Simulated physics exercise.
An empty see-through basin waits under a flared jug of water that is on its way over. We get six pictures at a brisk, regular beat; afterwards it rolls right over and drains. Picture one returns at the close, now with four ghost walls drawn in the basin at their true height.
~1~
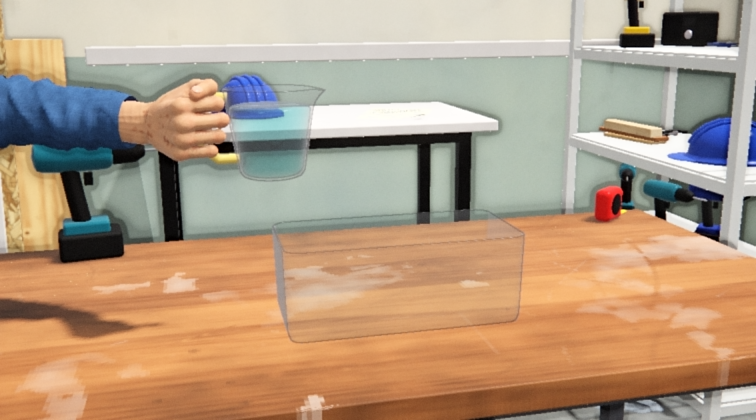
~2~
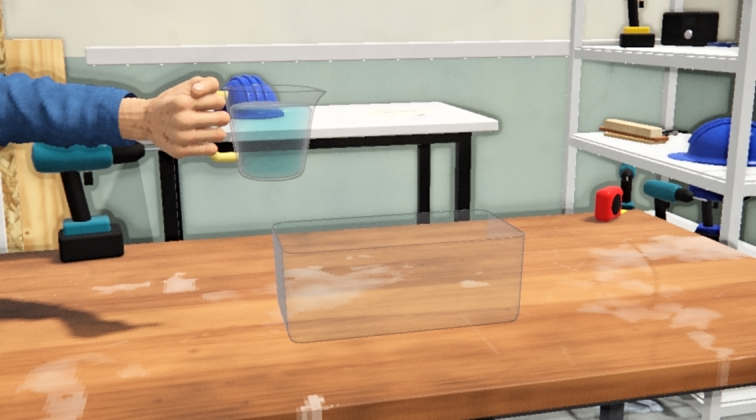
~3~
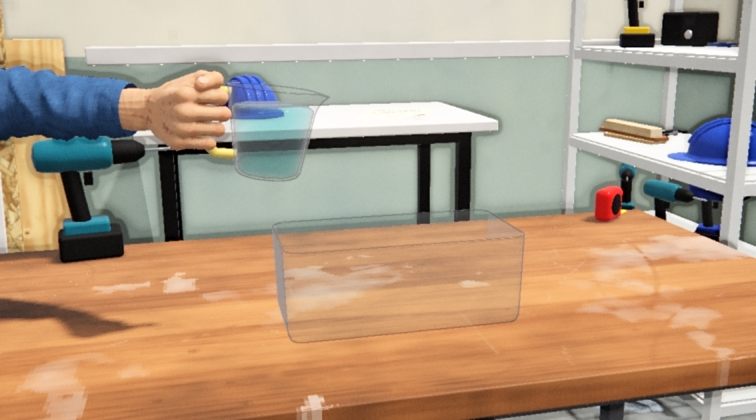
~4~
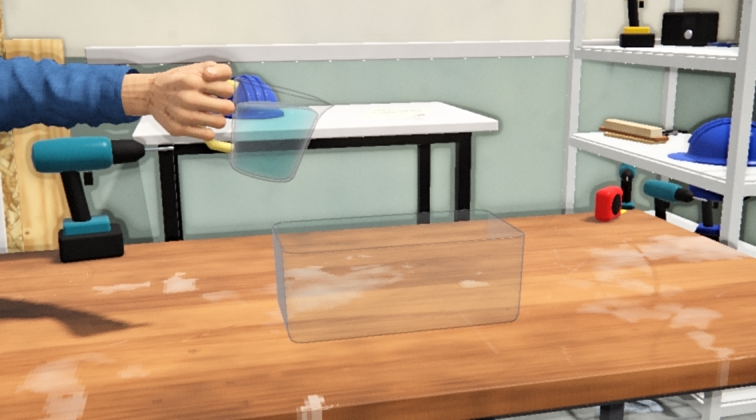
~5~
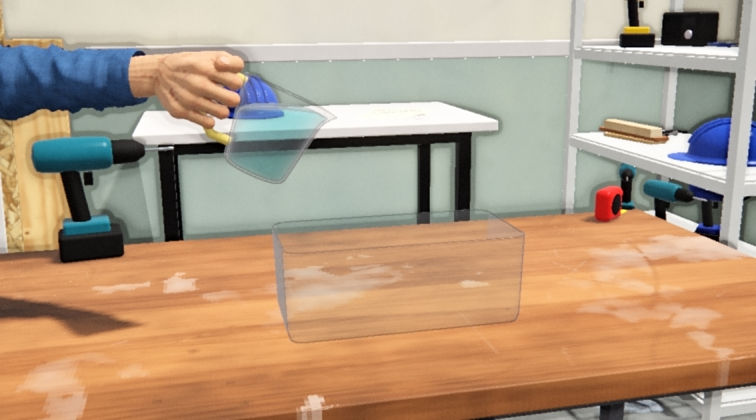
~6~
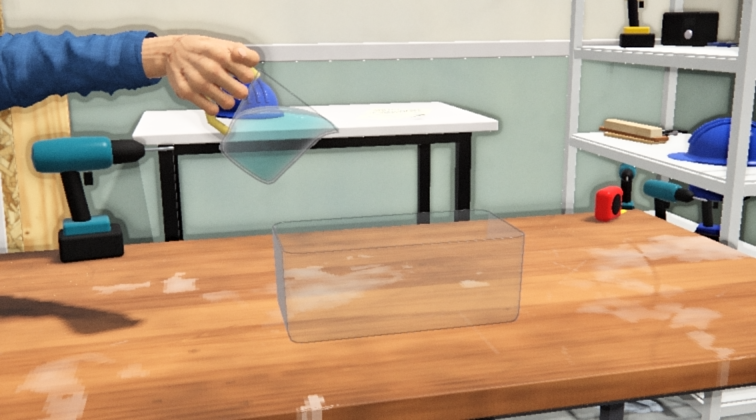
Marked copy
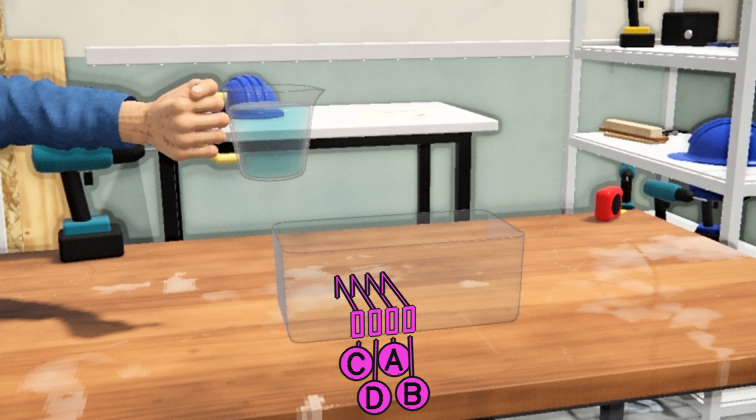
A hand in a blue sleeve held a clear jug of bluish water above an empty see-through basin on a wooden workbench, then tilted it steadily to the right until the water reached its lip.
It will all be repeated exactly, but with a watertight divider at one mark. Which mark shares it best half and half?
Choose A.
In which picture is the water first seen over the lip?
In picture 6.
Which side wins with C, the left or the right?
More ends on the right.
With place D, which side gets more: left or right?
More ends on the right.
On the marked copy, A at (393, 338); B at (410, 337); C at (358, 342); D at (376, 340).
If A is chosen, about 52 % ends left of the wall and 47 % right of it.
If B is chosen, about 80 % ends left of the wall and 16 % right of it; 4 % is lost outside.
If C is chosen, about 6 % ends left of the wall and 92 % right of it.
If D is chosen, about 12 % ends left of the wall and 87 % right of it.
